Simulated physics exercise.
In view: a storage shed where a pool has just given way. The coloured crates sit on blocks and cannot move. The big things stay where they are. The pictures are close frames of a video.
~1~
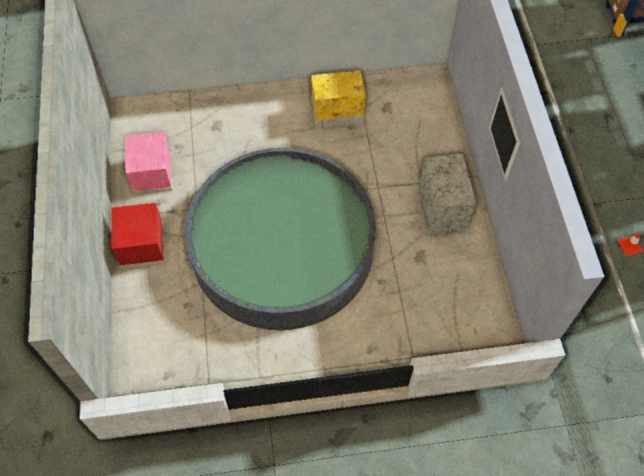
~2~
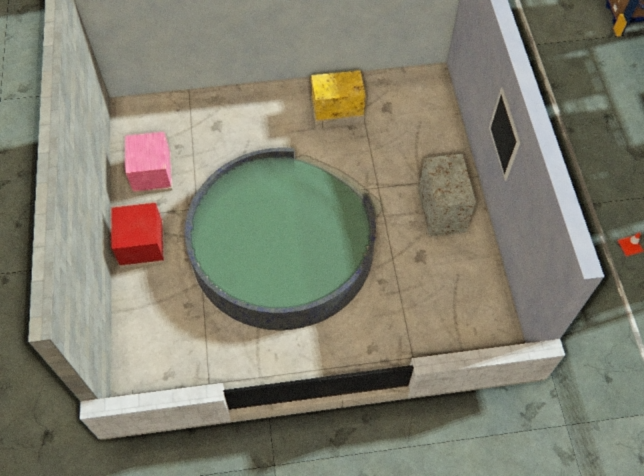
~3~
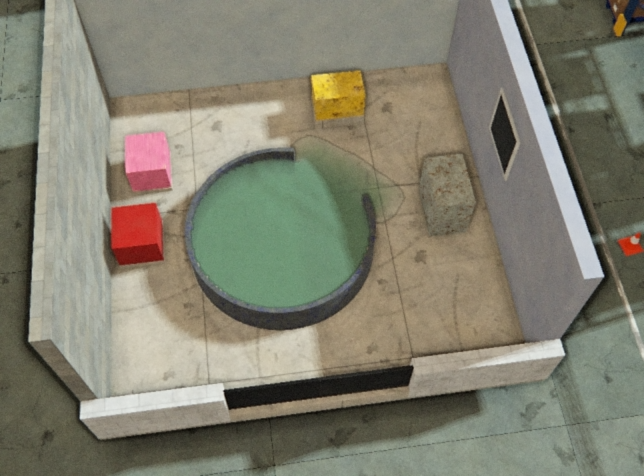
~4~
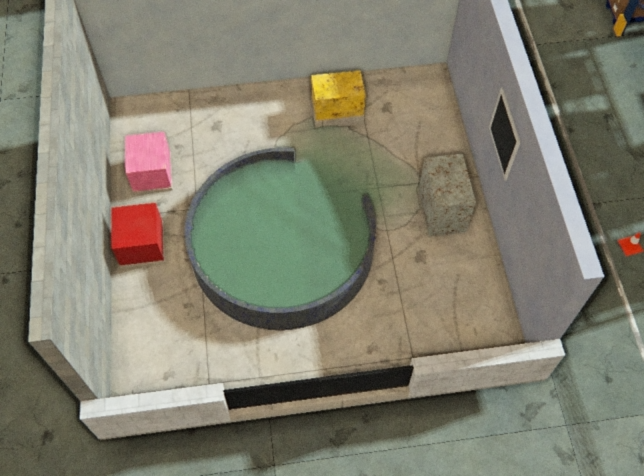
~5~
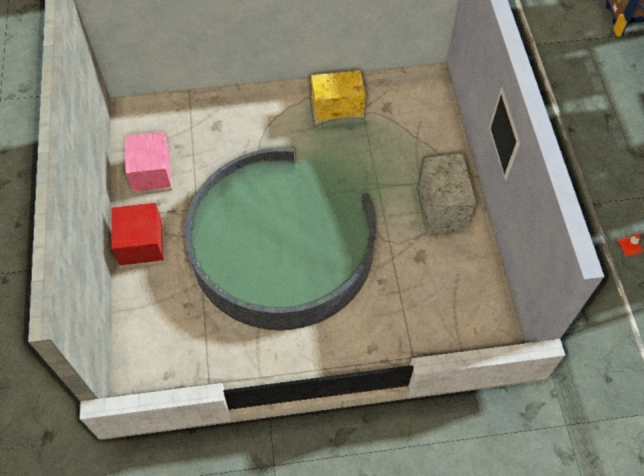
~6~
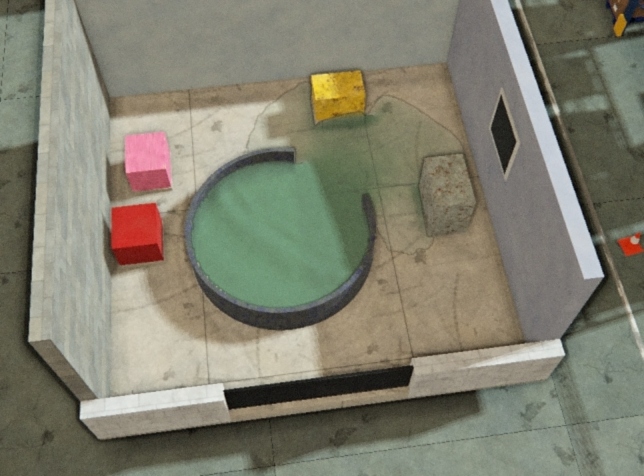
Green water poured out through a gap that opened on the far side of the round pool, spreading thinly across the shed floor toward the yellow block and the rough grey one while the blocks stayed put.
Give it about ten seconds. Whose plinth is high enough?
In the end: The red crate is soaked; the pink crate is soaked; the yellow crate is soaked.
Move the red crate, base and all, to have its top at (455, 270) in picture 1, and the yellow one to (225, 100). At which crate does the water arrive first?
First comes the red-painted one.
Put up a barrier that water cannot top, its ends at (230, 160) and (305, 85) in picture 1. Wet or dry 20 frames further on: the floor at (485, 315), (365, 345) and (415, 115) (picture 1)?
In that order: Awash, dry, wet.
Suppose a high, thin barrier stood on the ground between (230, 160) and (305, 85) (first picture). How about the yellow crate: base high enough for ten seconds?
One by one: Yellow is soaked.
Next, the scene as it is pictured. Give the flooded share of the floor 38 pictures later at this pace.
I make it 90 per cent.
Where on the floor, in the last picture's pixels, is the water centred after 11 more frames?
Near (327, 195).
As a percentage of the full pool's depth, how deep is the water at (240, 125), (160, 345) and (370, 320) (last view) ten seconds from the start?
About 18, 20 and 12 per cent.
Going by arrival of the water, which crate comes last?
It is the red-painted one.
A moment on, water covers 25 % of the floor; the red crate not reached, the pink crate not reached, the yellow crate water round its plinth.
Next, water covers 35 % of the floor; the red crate not reached, the pink crate not reached, the yellow crate water round its plinth.
Then, water covers 60 % of the floor; the red crate not reached, the pink crate water round its plinth, the yellow crate water round its plinth.
Later, water covers 90 % of the floor; the red crate water round its plinth, the pink crate water round its plinth, the yellow crate water round its plinth.
In the end, water covers 100 % of the floor; the red crate was topped, the pink crate was topped, the yellow crate was topped.
